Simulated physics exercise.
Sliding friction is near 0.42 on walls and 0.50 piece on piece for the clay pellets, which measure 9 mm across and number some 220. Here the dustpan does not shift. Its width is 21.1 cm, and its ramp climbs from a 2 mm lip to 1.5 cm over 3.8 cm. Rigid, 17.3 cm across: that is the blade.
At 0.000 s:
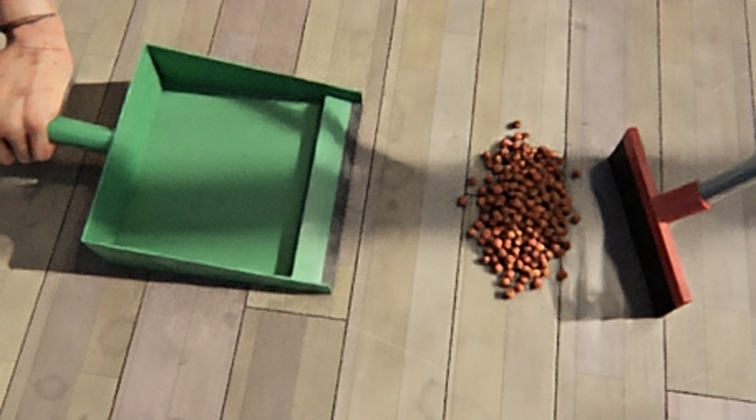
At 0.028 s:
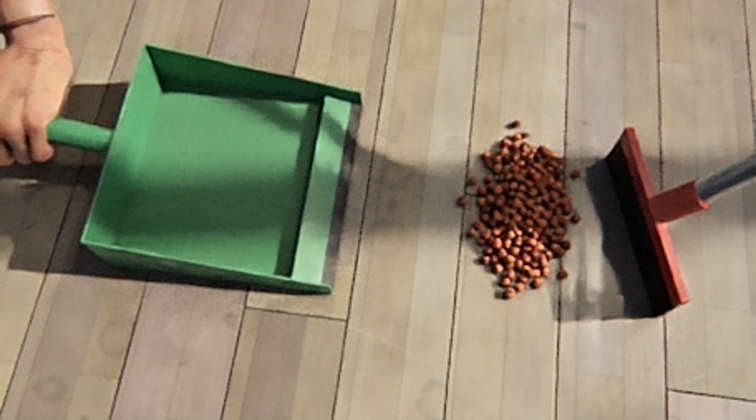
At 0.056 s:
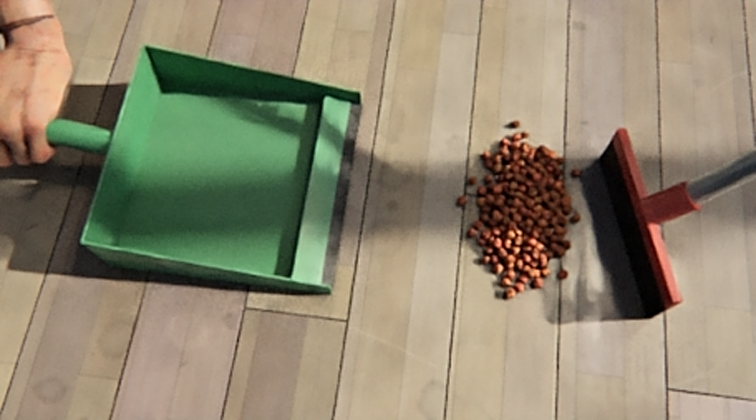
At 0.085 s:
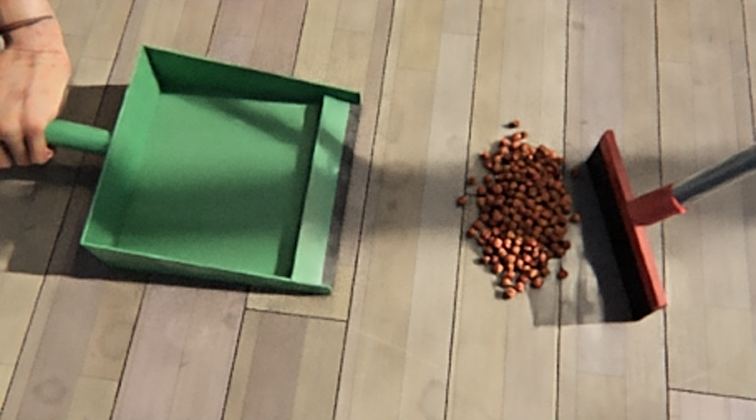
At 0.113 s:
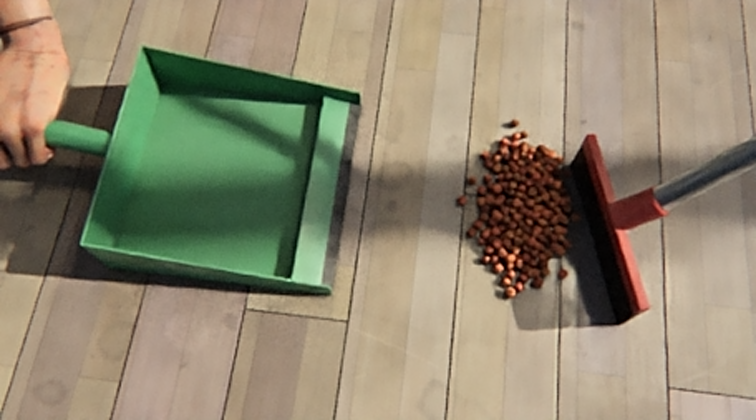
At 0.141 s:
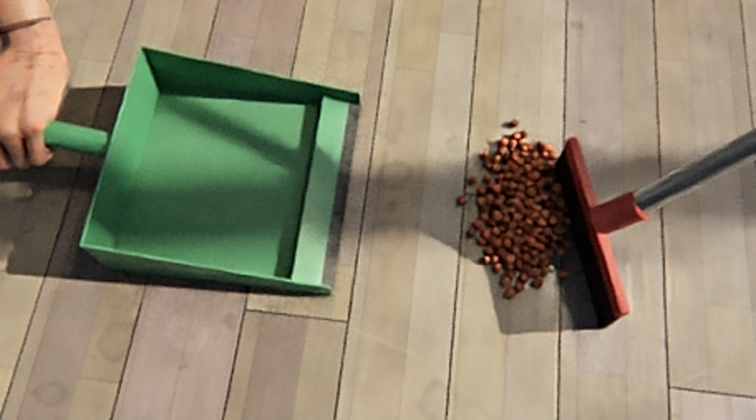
A red-headed broom slid left across a wooden floor and met the edge of a pile of small reddish-brown pieces, while a hand at the left held a green dustpan still.
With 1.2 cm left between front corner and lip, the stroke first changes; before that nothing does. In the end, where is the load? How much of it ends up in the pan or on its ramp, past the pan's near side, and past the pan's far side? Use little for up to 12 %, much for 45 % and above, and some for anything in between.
Pan: Some; near side: Some; far side: Little.
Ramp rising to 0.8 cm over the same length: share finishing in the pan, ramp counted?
I'd expect close to 25 per cent.
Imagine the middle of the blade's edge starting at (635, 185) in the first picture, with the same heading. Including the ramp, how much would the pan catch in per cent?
25 %.
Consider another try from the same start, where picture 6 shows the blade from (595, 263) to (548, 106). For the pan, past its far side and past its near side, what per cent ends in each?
Split: Pan = 20, far = 5, near = 5.
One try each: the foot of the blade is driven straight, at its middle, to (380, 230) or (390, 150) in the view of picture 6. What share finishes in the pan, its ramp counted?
The two tries give about 25 and 15 percent.
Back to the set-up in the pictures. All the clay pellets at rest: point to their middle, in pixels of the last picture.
Approximately (347, 251) in the last picture.
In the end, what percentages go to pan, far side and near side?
Pan 20, near side 25, far side 0.
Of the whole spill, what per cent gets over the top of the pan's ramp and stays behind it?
Roughly 0 percent.
Then, at 0.31 s, middle of the blade 13 cm from the lip; 0 % over the lip, far side 0 %, near side 5 %.
After 0.43 s, middle of the blade 6 cm from the lip; 0 % over the lip, far side 0 %, near side 15 %.
After 0.67 s, middle of the blade 4 cm from the lip; 20 % over the lip, far side 0 %, near side 25 %.
In the end, at 1.0 s, pan 20 %, near side 25 %, far side 0 %, in front of the lip or behind the blade 55 %.
